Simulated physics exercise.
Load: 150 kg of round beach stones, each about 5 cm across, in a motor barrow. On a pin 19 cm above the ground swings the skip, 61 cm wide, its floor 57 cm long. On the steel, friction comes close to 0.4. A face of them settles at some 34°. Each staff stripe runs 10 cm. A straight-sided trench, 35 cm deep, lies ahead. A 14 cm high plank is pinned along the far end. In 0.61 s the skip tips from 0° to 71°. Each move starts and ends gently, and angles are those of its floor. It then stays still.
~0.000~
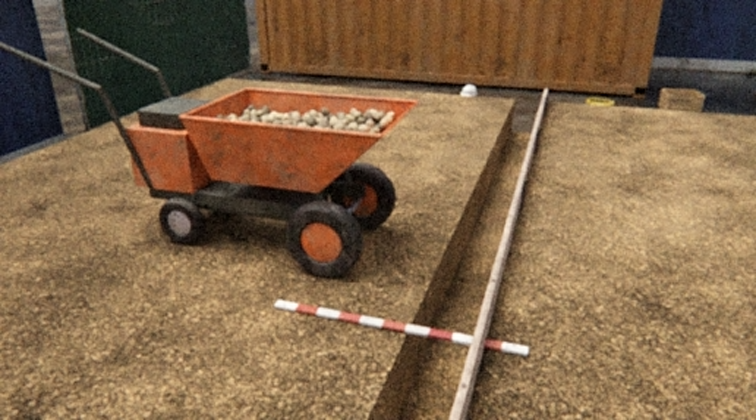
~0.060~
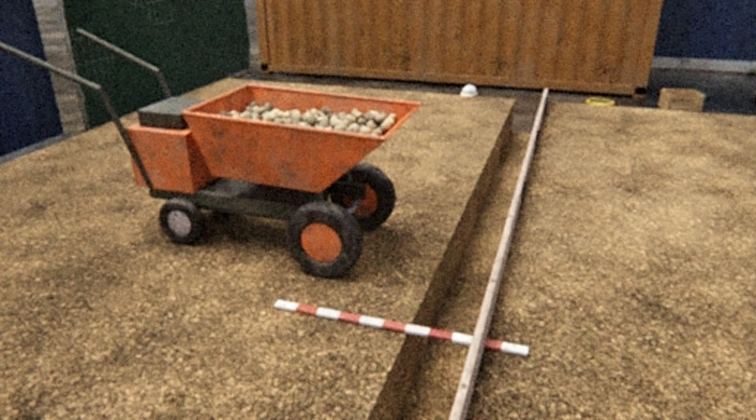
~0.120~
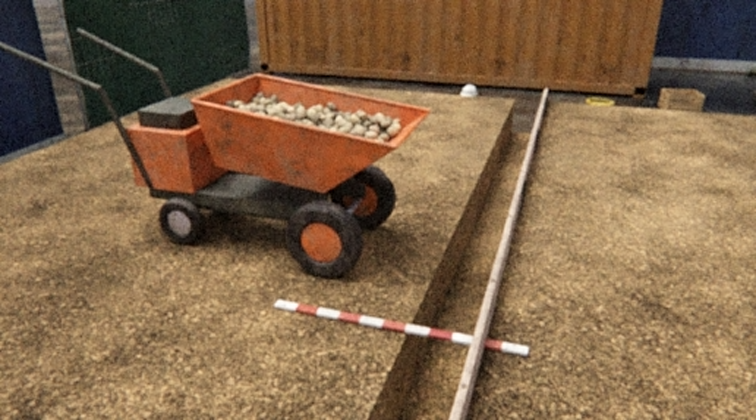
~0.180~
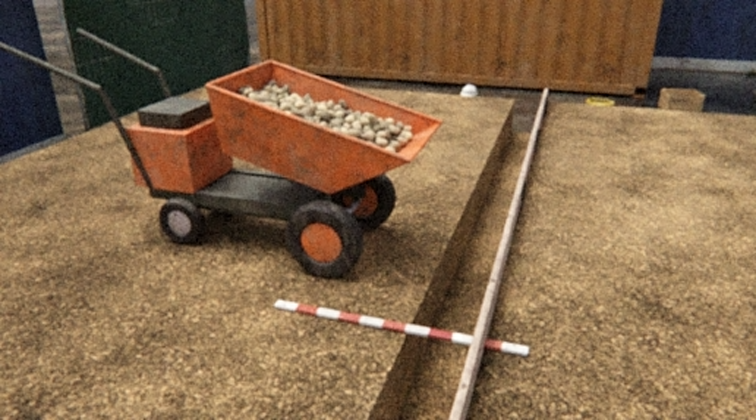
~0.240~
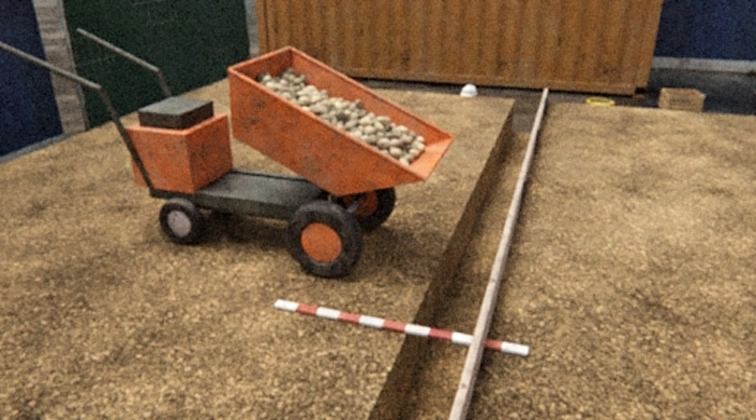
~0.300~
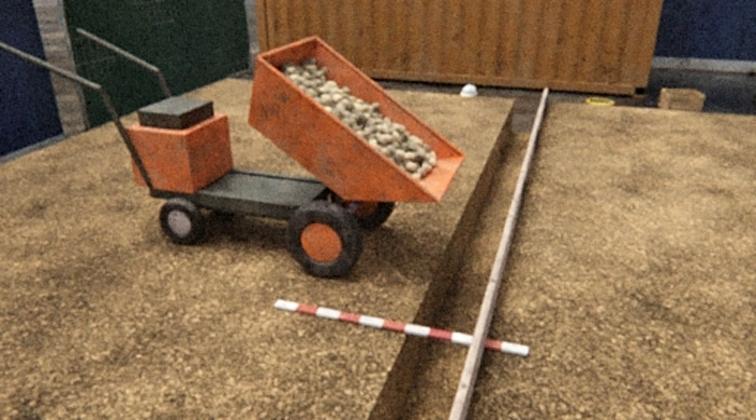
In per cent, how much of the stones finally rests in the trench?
Roughly 69 per cent of them.
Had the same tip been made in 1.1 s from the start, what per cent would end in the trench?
I'd put it at roughly 80 per cent.
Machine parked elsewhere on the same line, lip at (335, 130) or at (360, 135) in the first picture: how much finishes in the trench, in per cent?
Near 95 then near 90 percent.
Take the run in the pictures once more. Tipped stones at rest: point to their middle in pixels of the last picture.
At about pixel (480, 307) in the last view.
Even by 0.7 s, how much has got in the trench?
Some 20 per cent of the load by that point.
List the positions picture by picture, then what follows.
In the first picture, the skip is at 0°, its lip at (381, 137); the top of the load is at (351, 116).
In the second picture, the skip is at 2°, its lip at (385, 139); the top of the load is at (334, 117); the stones move at 0.4 m/s on average.
In the third picture, the skip is at 7°, its lip at (396, 147); the top of the load is at (276, 104); the stones move at 0.9 m/s on average.
In the fourth picture, the skip is at 15°, its lip at (411, 161); the top of the load is at (268, 91); the stones move at 1.2 m/s on average.
In the fifth picture, lip at (426, 180), floor tilted 24°, highest stones at (283, 79); the stones move at 1.5 m/s on average.
In the sixth picture, the skip is at 35°, its lip at (439, 202); the top of the load is at (302, 69); the stones move at 1.6 m/s on average.
After 0.5 s the floor is at 60°; 100 % in the skip; the foremost stones are at (452, 227).
After 0.7 s the floor is at 71°; 75 % in the skip, 21 % in the trench, 3 % past the trench; the foremost stones are at (530, 263).
After 1.1 s the floor is at 71°; 13 % in the skip, 57 % in the trench, 30 % past the trench; the foremost stones are at (714, 305).
After 3.0 s the floor is at 71°; 0 % in the skip, 69 % in the trench, 31 % past the trench; the foremost stones are past the picture's edge.
